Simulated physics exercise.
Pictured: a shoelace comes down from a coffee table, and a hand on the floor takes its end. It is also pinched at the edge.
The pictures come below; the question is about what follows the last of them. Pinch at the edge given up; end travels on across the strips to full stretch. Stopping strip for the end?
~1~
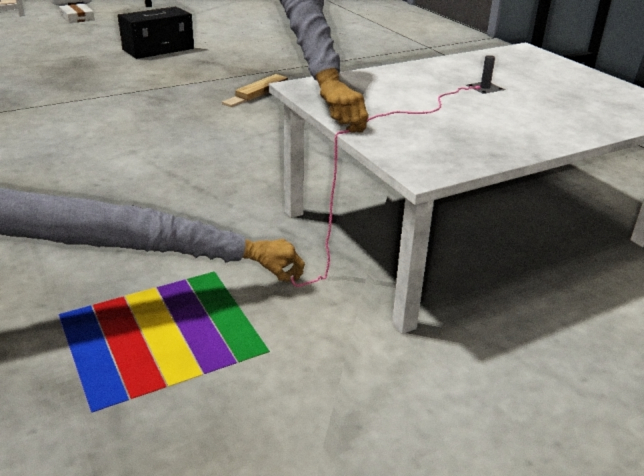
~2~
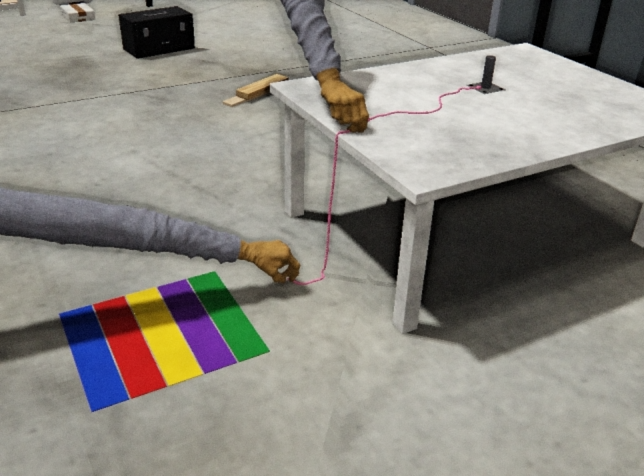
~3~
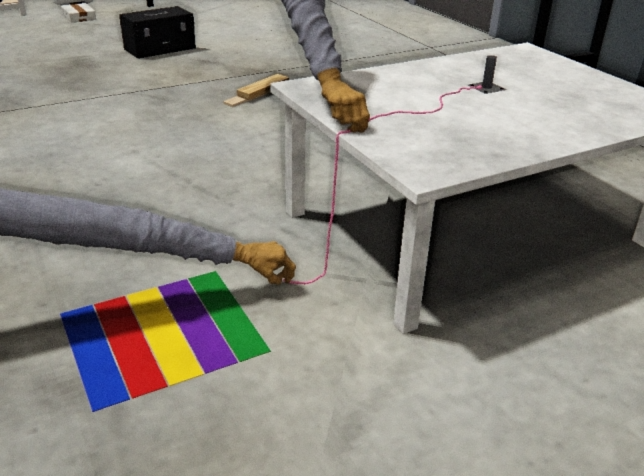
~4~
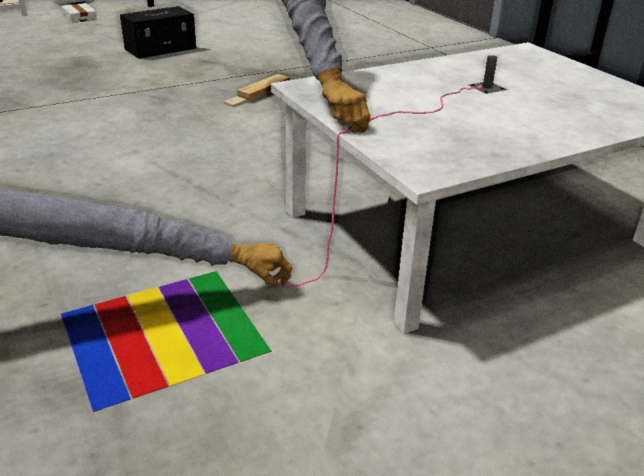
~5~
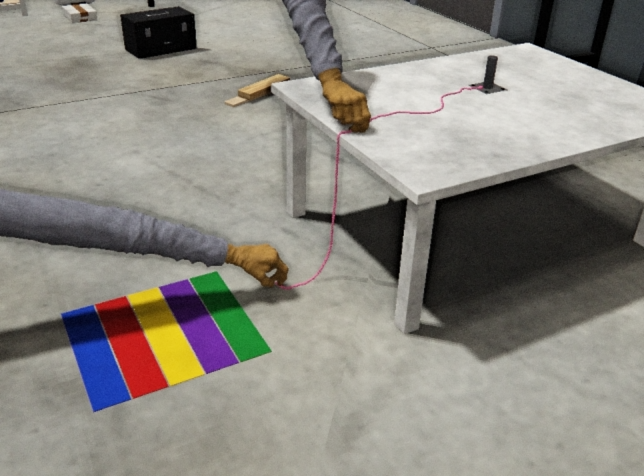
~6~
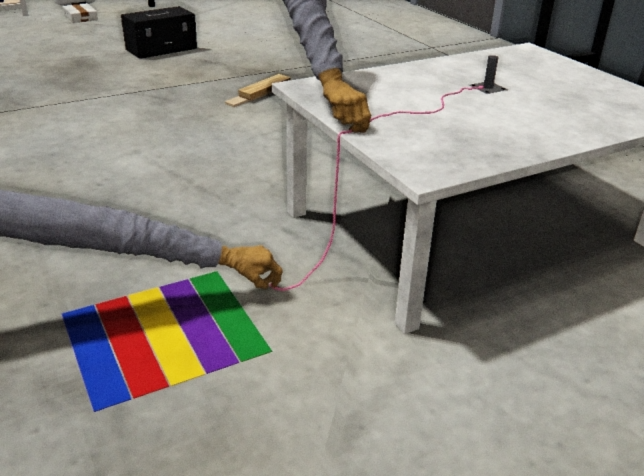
Yellow.
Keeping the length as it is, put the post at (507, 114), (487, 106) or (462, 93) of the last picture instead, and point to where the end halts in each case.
Places per try: (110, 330); (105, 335); (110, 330).
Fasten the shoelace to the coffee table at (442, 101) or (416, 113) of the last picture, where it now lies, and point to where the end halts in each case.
Try by try: (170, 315), (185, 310).
Early on, end near (223, 298); over green.
Midway, end near (181, 310); over purple.
At the end of the slack, end near (156, 318); over yellow. It gets as far as the yellow strip.
